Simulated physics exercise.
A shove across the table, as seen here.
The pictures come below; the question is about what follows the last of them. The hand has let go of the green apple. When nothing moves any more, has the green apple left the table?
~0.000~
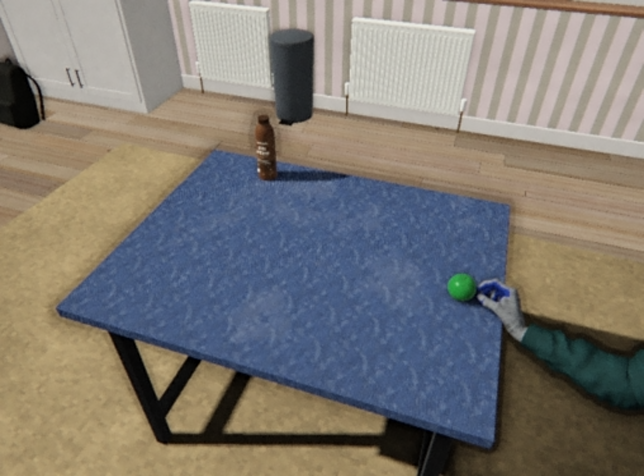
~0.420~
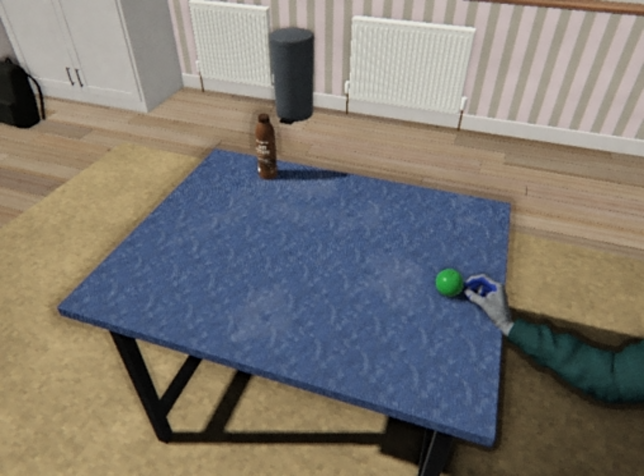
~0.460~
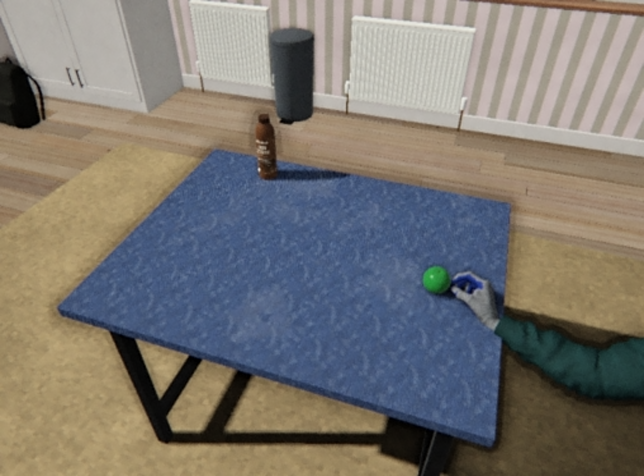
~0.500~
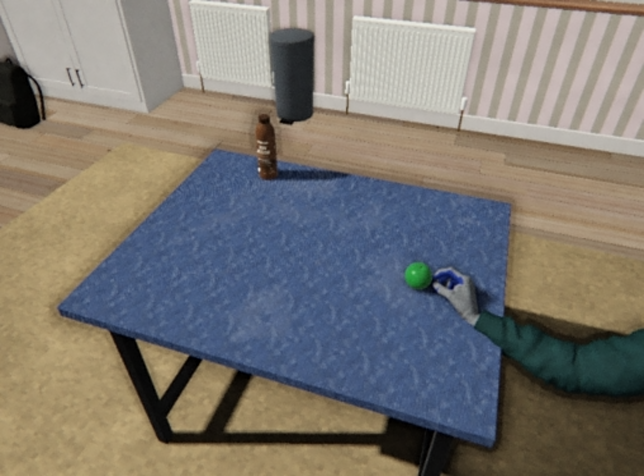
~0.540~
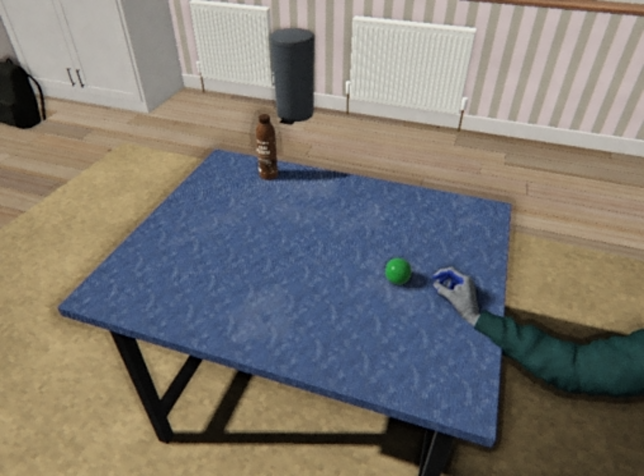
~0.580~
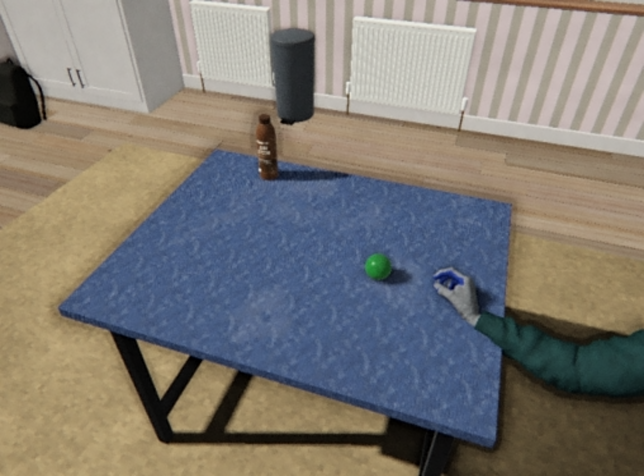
Yes, it is off the table.
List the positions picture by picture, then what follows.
Under the hand; green apple (462, 287), in the first picture.
Under the hand; green apple (450, 283), in the second picture.
Under the hand; green apple (437, 280), in the third picture.
Green apple (419, 276), in the fourth picture.
Green apple (398, 271) displaced about its own width, in the fifth picture.
Green apple (379, 267) displaced about its own width, in the sixth picture.
Around 0.88 s, green apple displaced well along near (245, 236).
Around 1.18 s, green apple now off the table.
Around 1.48 s, things are still on the move.
Finally (1.7 s), off the table, green apple.
